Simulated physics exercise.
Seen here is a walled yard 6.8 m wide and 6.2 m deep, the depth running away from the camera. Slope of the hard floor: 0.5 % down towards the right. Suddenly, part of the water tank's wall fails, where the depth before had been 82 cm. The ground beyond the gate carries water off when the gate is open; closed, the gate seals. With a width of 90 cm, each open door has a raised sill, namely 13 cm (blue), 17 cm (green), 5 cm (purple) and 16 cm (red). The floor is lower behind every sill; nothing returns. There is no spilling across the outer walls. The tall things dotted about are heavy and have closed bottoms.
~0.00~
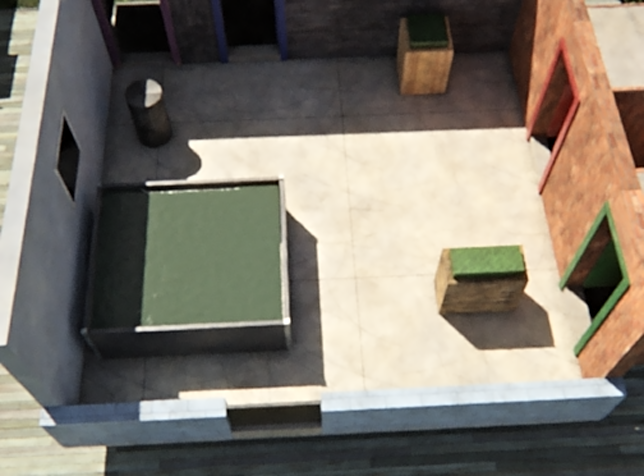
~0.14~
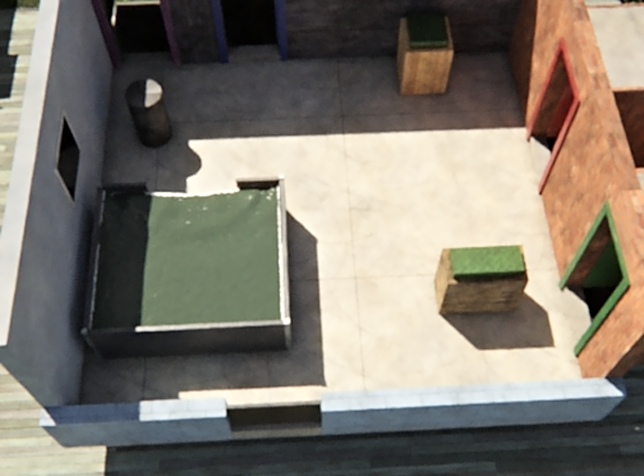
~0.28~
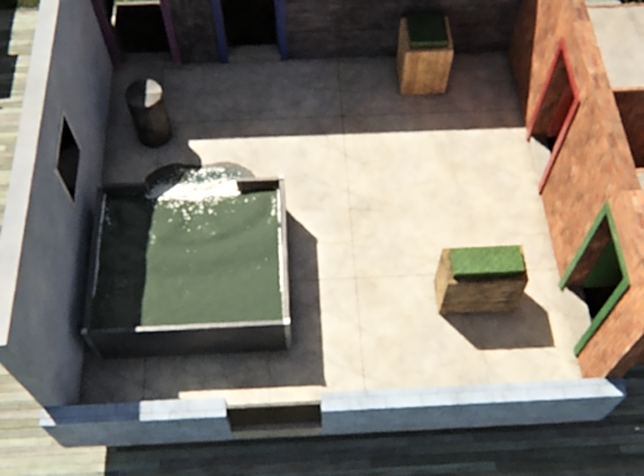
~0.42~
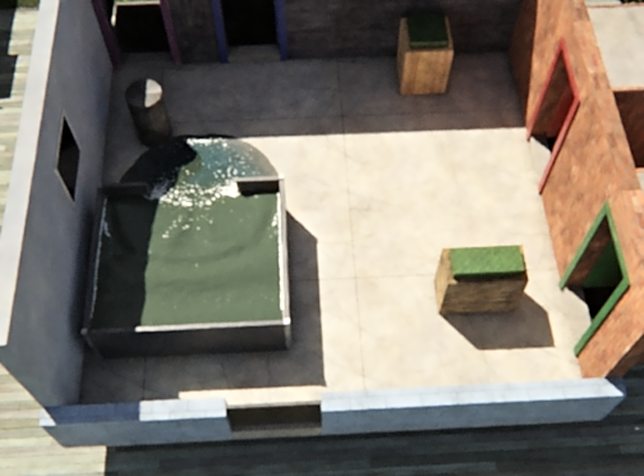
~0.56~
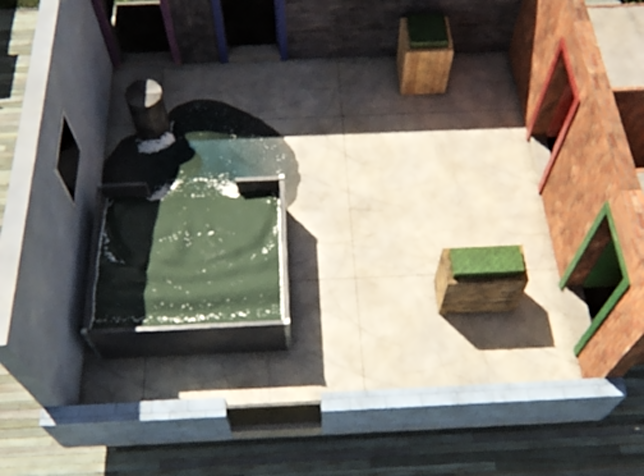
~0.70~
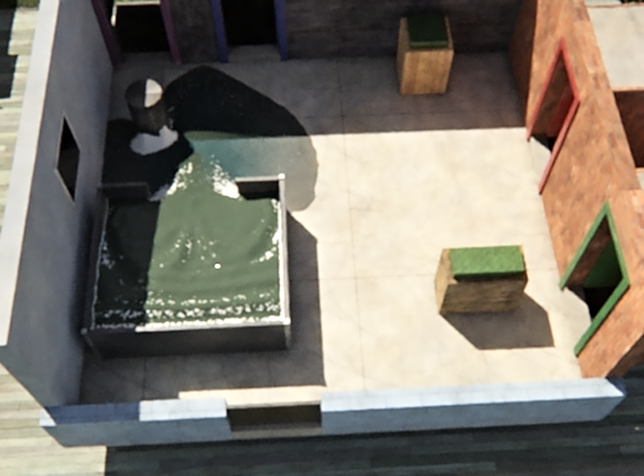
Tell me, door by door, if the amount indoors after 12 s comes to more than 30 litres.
One by one: Blue door: Beyond the set amount. Green door: Short of the set amount. Purple door: Beyond the set amount. Red door: Short of the set amount.
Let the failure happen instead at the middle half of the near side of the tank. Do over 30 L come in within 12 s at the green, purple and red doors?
Then green would come out on the high side, purple on the high side and red on the low side.
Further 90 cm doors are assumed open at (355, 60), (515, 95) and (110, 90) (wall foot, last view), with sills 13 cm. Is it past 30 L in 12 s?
Check each in turn: The first succeeds, the second fails, the third succeeds.
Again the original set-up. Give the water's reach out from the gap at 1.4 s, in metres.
About 3.8 m.
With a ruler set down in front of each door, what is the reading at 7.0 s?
Centimetres: Blue 19 / green 9 / purple 14 / red 7.
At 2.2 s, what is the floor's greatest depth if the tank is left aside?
Around 44 centimetres.
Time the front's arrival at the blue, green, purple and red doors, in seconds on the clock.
Blue: 0.9 s; green: 5.0 s; purple: 1.0 s; red: 3.6 s.
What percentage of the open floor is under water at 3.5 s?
About 50 per cent.
After 1.4 s water covers 30 % of the floor and is deepest (51 cm) near (208, 67); blue door 34 cm at the sill, 45 L in, green door not reached, purple door 18 cm at the sill, 17 L in, red door not reached.
After 2.2 s water covers 35 % of the floor and is deepest (44 cm) near (208, 67); blue door 39 cm at the sill, 182 L in, green door not reached, purple door 29 cm at the sill, 104 L in, red door not reached.
After 3.5 s water covers 50 % of the floor and is deepest (34 cm) near (386, 61); blue door 29 cm at the sill, 358 L in, green door not reached, purple door 22 cm at the sill, 270 L in, red door not reached.
After 7.0 s water covers 95 % of the floor and is deepest (22 cm) near (387, 69); blue door 19 cm at the sill, 546 L in, green door 9 cm at the sill, 0 L in, purple door 14 cm at the sill, 468 L in, red door 7 cm at the sill, 0 L in.
After 12.0 s water covers 100 % of the floor and is deepest (14 cm) near (78, 422); blue door 10 cm at the sill, 566 L in, green door 11 cm at the sill, 0 L in, purple door 8 cm at the sill, 559 L in, red door 10 cm at the sill, 0 L in.
